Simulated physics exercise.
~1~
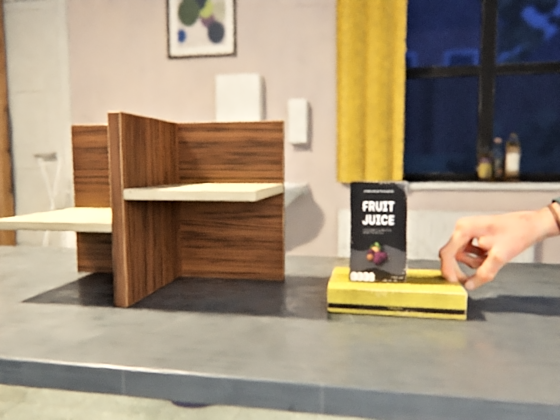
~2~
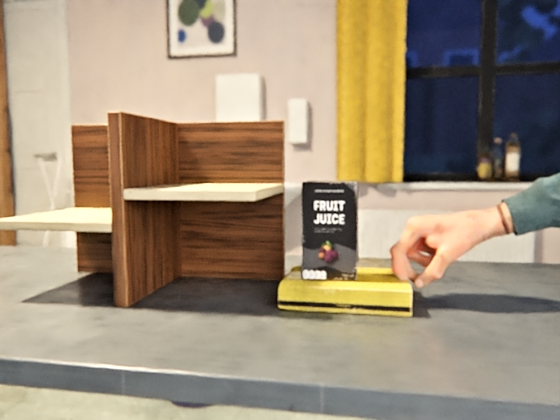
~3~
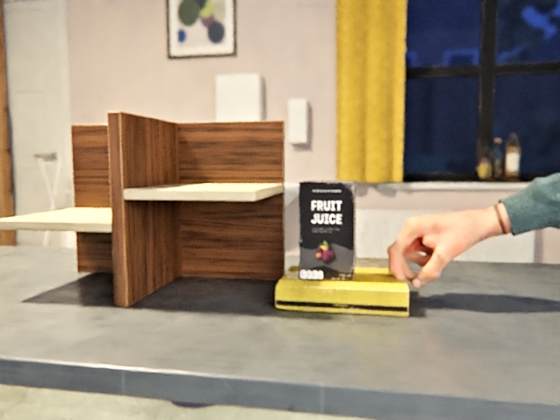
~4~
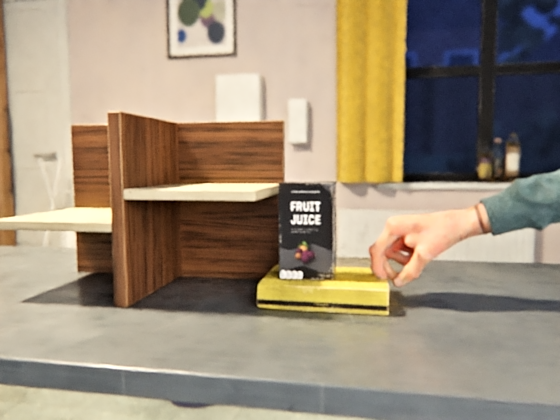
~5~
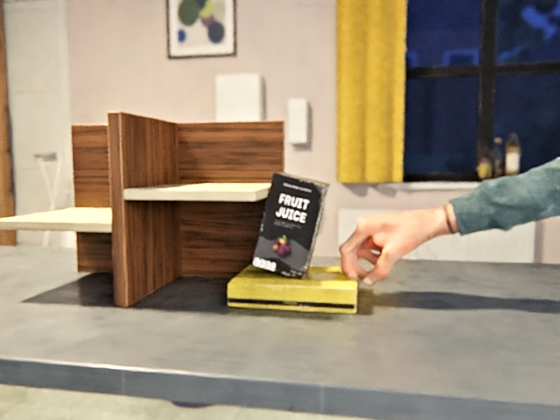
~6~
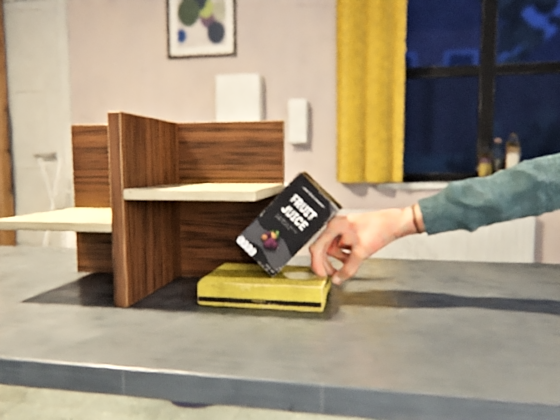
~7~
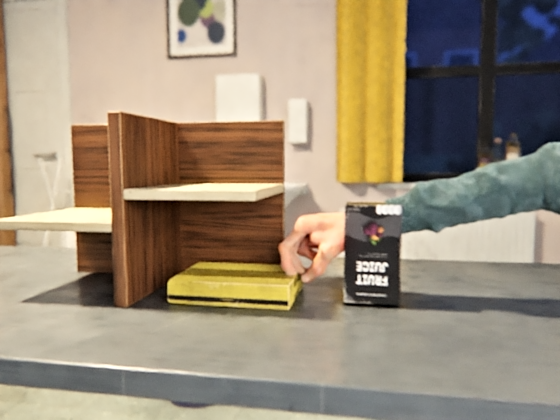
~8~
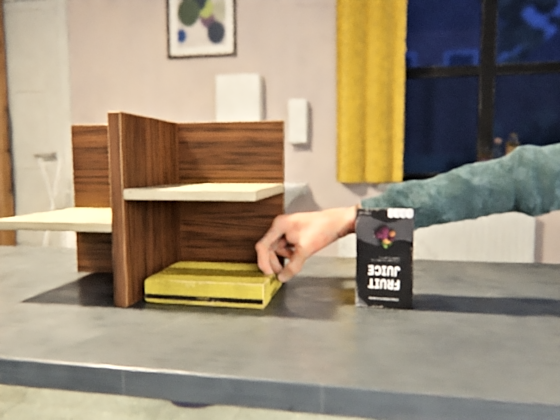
A black fruit juice carton riding on a yellow box hit the edge of a wooden rack's shelf as a hand pushed the box left, then tipped back and ended upside down on the table while the box slid in underneath.
